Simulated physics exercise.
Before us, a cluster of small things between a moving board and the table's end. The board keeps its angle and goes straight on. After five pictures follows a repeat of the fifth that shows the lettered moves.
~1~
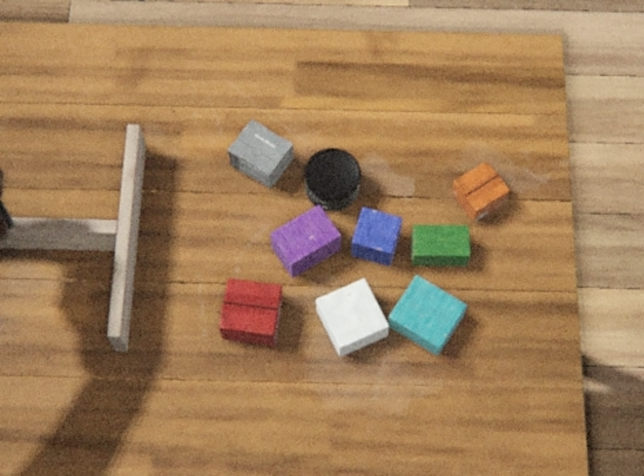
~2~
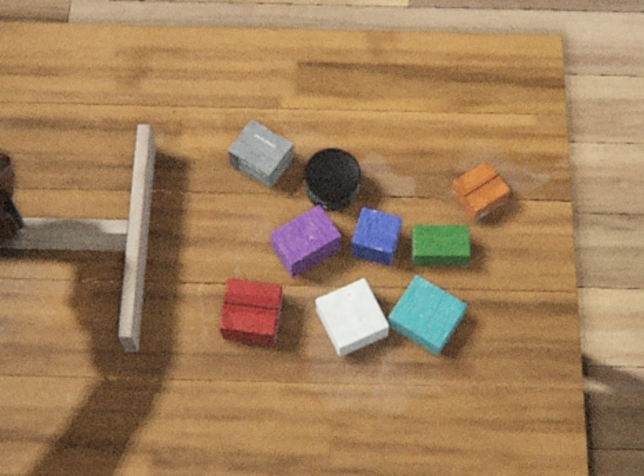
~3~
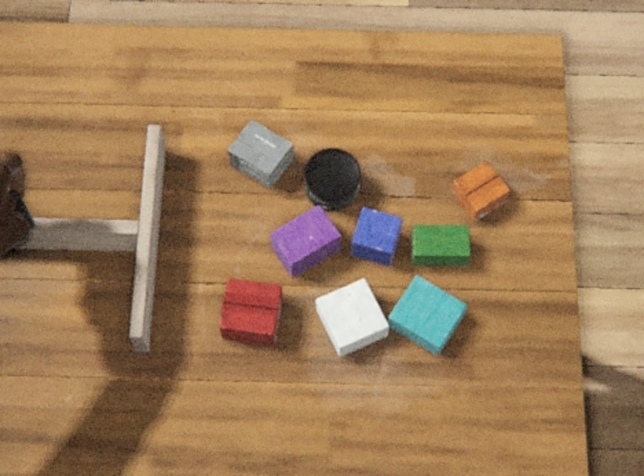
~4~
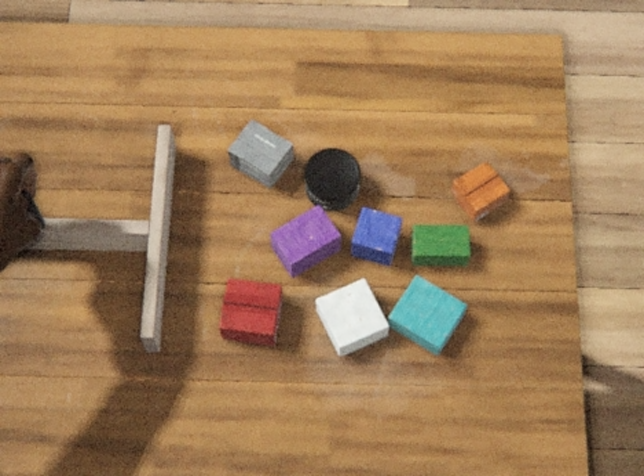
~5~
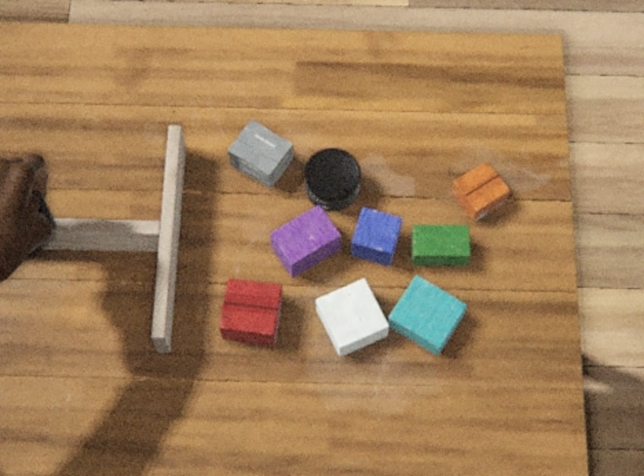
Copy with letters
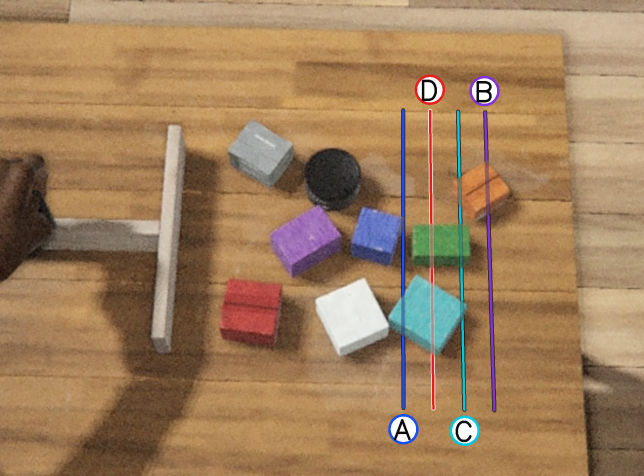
On a wooden tabletop, a T-shaped wooden board stands at the left of a loose cluster of small coloured blocks and a round black tub. The board slides slowly a short way right, toward the red block, as a dark hand gripping its handle comes into view behind it. The blocks and tub stay still.
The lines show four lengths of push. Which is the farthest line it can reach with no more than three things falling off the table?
B.
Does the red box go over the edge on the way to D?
By then, no.
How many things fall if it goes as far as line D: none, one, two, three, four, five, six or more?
In all, none.
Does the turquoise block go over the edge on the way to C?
By then, yes.
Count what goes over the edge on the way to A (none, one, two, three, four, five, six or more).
By then, none.
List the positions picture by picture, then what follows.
The first frame shows blue block (376, 237); red box (251, 313); turquoise block (427, 316).
The second frame shows board (135, 227); white block (352, 318).
The third frame shows board (145, 227); black tub (332, 180).
The fourth frame shows board (156, 227); green block (440, 246).
The fifth frame shows board (167, 228); blue block (376, 237); red box (251, 313); turquoise block (427, 316).
On the copy, A at (403, 252); B at (490, 254); C at (461, 253); D at (432, 252).
On B. First, board (285, 230); turquoise block (435, 316); grey box (323, 144).
Then, board (400, 233); turquoise block (544, 317); green block (535, 248).
Finally, board (489, 235); turquoise block over the edge; green block over the edge; two fallen.
By contrast, A is within the limit but short; C is within the limit but short; D is within the limit but short.
